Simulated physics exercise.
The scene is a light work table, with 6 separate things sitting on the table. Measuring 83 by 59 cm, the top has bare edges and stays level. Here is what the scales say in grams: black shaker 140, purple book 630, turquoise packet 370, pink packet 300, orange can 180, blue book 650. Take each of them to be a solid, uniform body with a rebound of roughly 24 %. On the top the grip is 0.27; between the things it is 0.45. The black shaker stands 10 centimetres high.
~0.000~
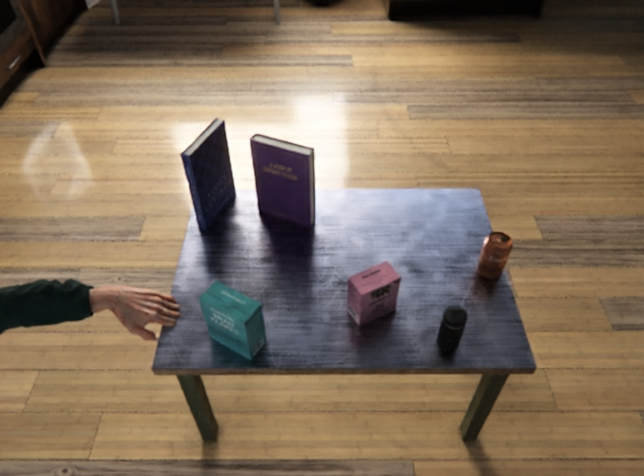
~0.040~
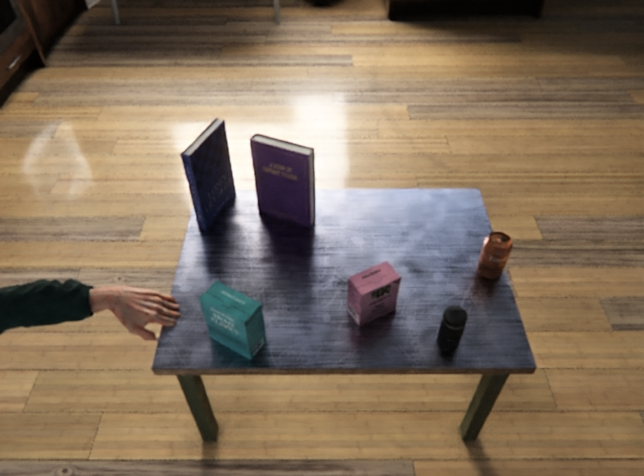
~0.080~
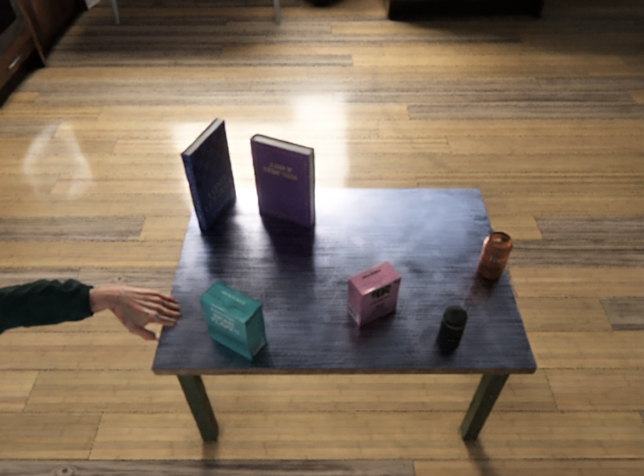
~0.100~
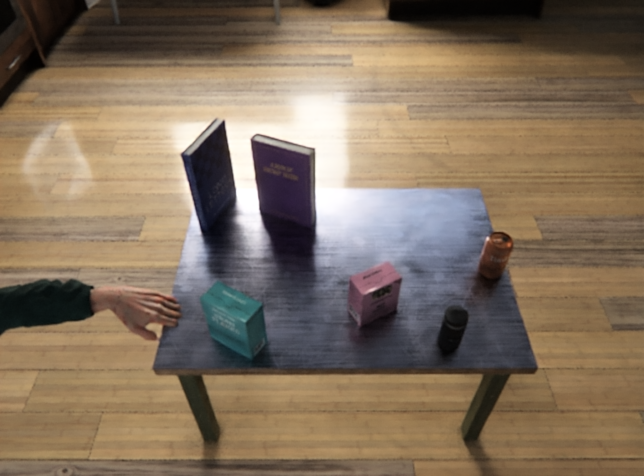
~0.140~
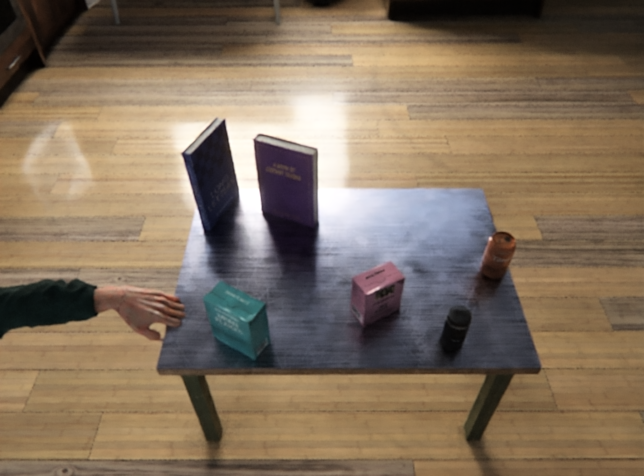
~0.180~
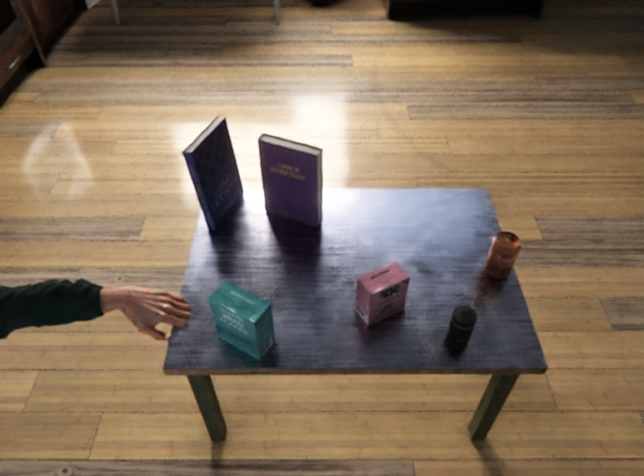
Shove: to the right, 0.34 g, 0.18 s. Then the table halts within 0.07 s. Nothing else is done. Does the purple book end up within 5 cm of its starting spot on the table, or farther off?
Watch it hover near home.
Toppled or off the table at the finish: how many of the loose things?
1.
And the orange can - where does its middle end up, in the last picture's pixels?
Rest position, about (533, 256) px.
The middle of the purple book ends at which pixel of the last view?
Near (321, 182).
After 0.28 s, table along by 7 cm; blue book 20° off upright.
After 0.38 s, table along by 8 cm; blue book 40° off upright.
After 0.48 s, table along by 8 cm; purple book moved 2 cm near (321, 182); blue book on its side; turquoise packet moved 2 cm.
In the end (1.0 s), toppled on the table, blue book; the other 5 under 5 cm from the start. At the end, from the last picture's camera, purple book near (321, 182).
